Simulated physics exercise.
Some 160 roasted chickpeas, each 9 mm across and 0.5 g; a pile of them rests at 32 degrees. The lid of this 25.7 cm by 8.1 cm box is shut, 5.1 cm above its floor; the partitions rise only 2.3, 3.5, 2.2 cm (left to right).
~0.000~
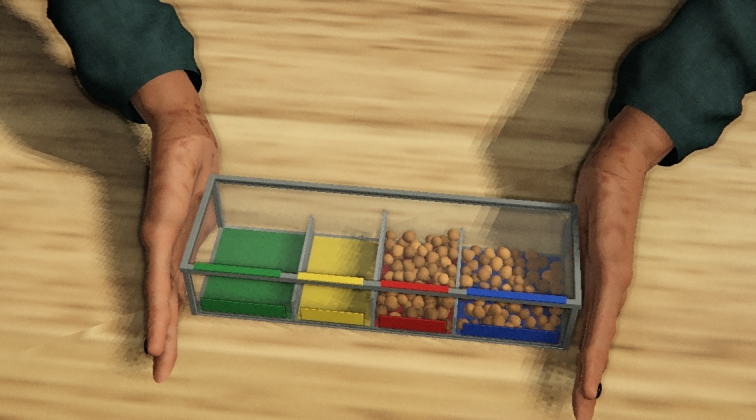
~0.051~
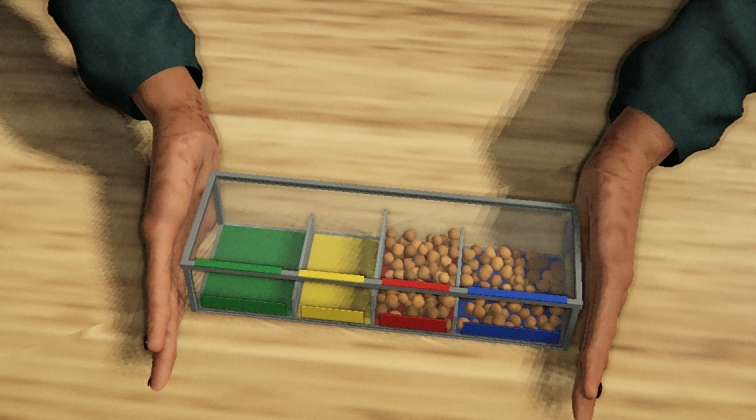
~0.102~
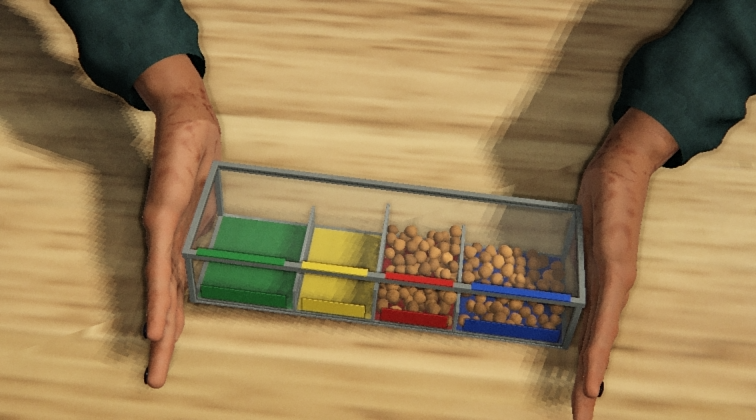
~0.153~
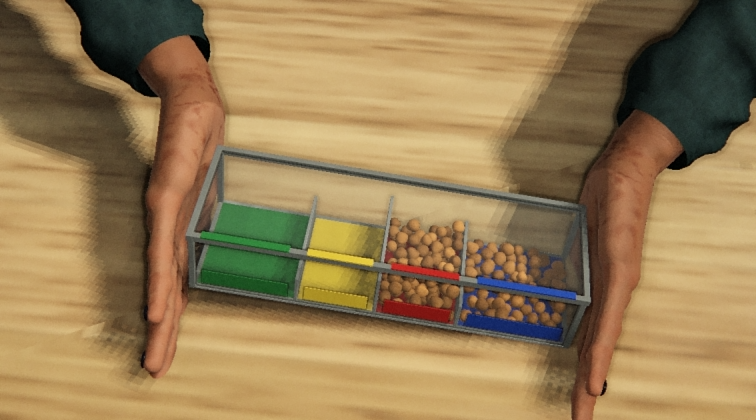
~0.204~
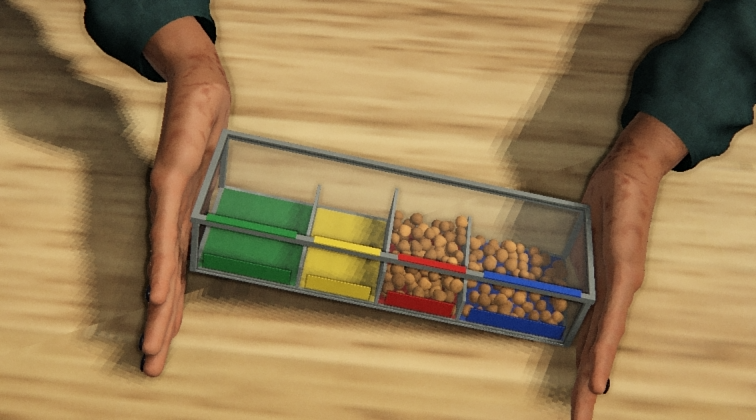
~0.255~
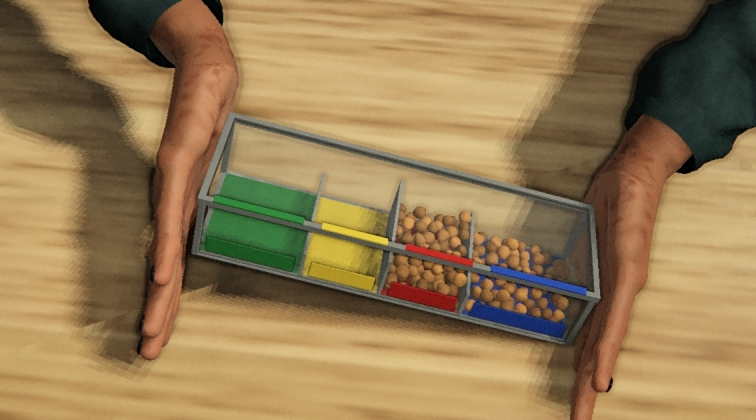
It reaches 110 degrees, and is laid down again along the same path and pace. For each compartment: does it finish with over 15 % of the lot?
Red compartment: No; blue compartment: Yes; green compartment: No; yellow compartment: No.
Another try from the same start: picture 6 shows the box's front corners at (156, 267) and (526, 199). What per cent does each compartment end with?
Red 70, blue 0, green 25, yellow 5.
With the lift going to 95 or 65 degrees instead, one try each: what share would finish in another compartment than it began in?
About 35 and 5 per cent.
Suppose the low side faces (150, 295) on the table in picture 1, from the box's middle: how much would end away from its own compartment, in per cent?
About 65 per cent.
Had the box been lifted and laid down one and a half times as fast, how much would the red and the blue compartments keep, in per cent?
In that case red 10; blue 90.
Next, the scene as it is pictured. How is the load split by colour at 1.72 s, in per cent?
Red 20, blue 80, green 0, yellow 0.
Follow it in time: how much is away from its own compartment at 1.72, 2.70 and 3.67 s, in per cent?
In turn: 35, 55, 55.
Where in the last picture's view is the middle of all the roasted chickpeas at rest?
At about (532, 274).
After 1.72 s, tilt 110 degrees; red 20 %, blue 80 %.
Then, at 2.70 s, tilt 51 degrees; blue 100 %.
After 3.67 s, tilt 0 degrees; blue 100 %.
By 4.2 s all is still; red 0 %, blue 100 %, green 0 %, yellow 0 %.
